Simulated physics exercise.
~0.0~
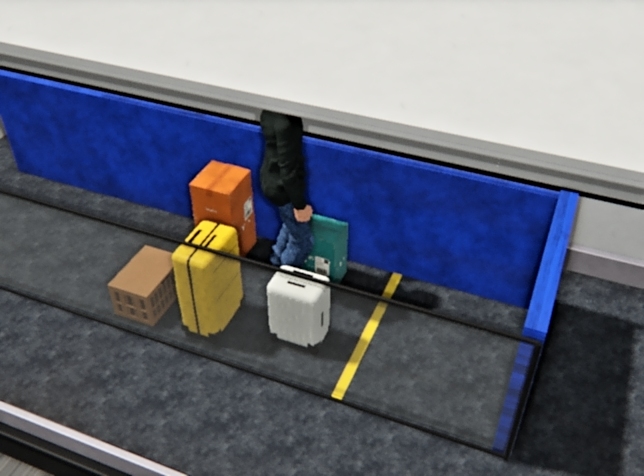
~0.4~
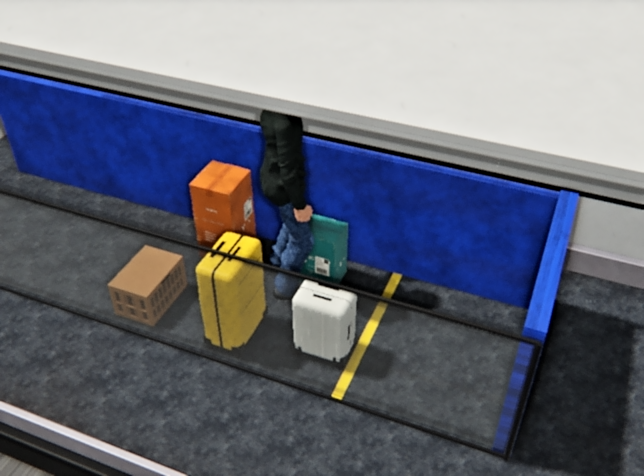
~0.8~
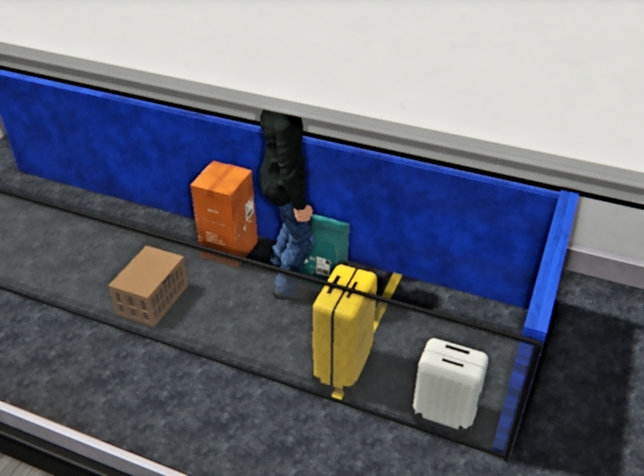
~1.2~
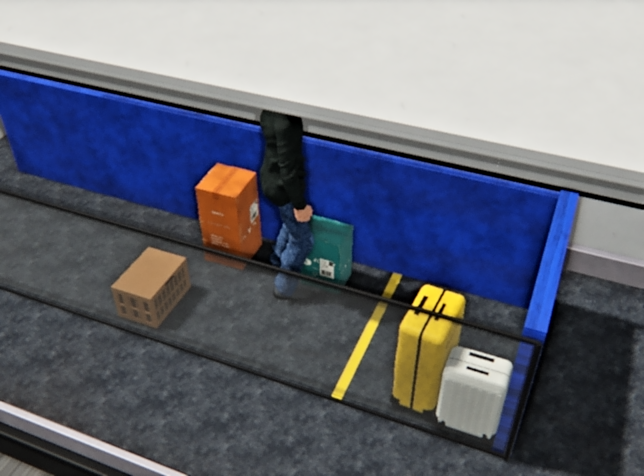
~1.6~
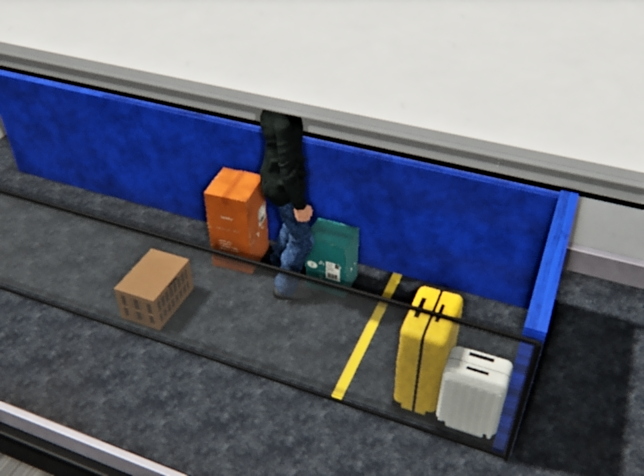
A yellow wheeled case and a smaller white one roll across the dark floor of a shuttle's luggage bay, seen from above at an angle. A person in dark clothes and jeans stands still near the blue back panel, between a tall orange bag and a teal pack, with a brown crate at left. Both cases slide right, the white one leading over the yellow line and the yellow one following. They come to rest upright, close together near the right end. The orange bag, teal pack and crate shift slightly right, staying left of the line.
